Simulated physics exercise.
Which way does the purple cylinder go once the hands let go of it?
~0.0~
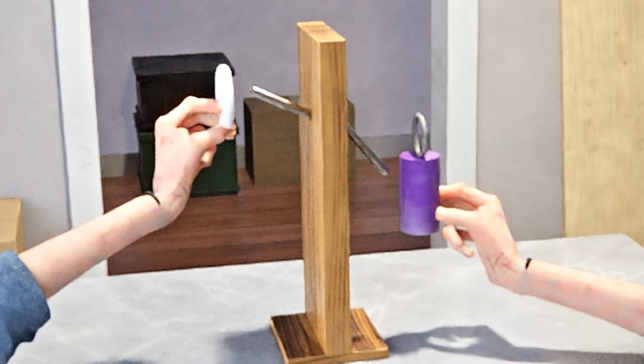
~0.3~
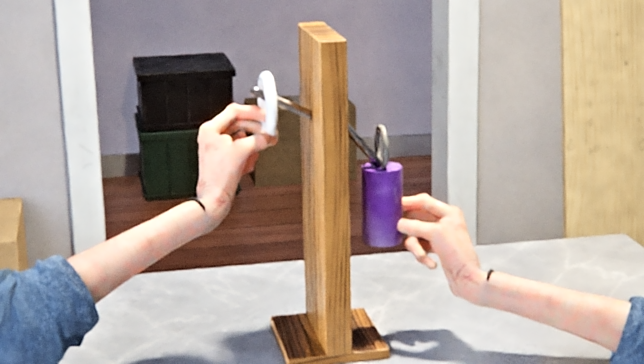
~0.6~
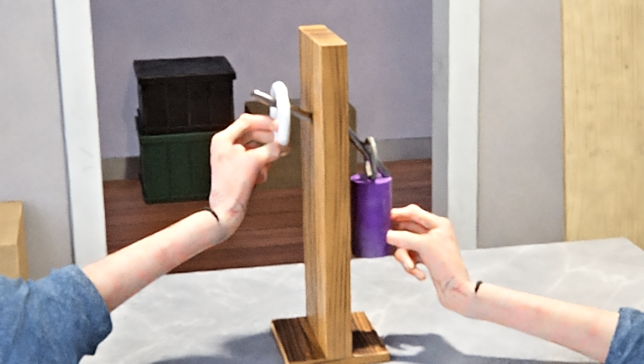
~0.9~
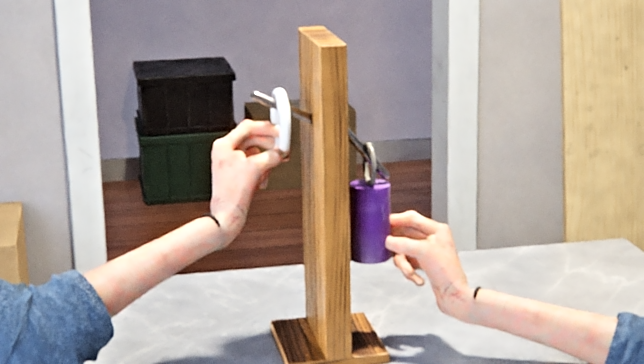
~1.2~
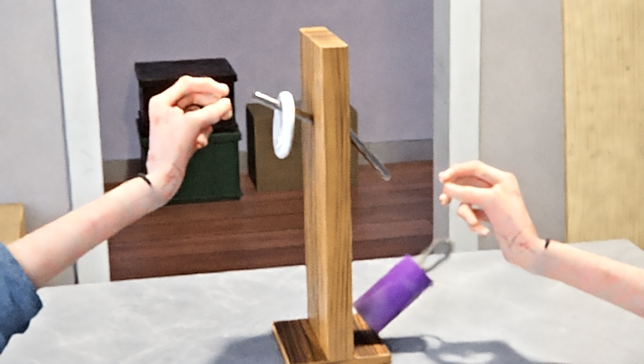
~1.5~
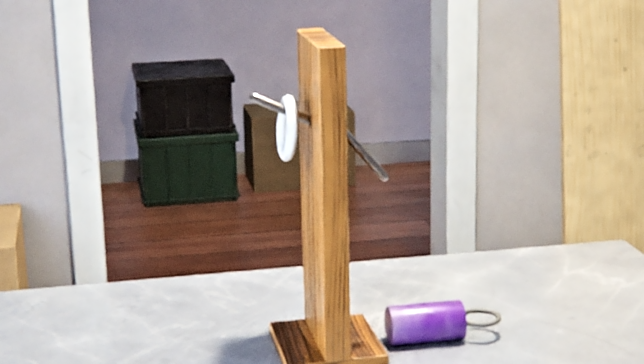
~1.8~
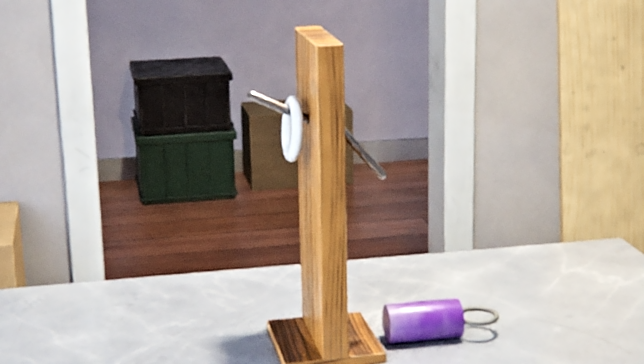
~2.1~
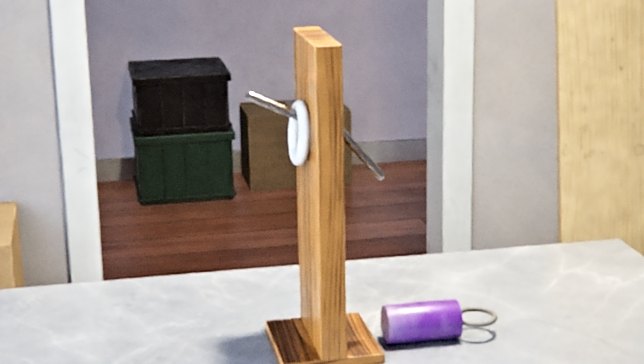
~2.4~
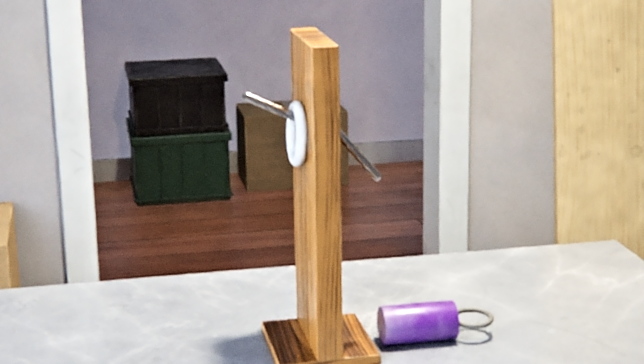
It moves down, dropping from the right-hand peg to the tabletop, where it ends up lying on its side.
We see two hands bring a white ring and a purple cylinder with a wire loop to the pegs on either side of a wooden post, then let go. The white ring stays hanging against the post, while the cylinder drops and ends lying on its side on the table.
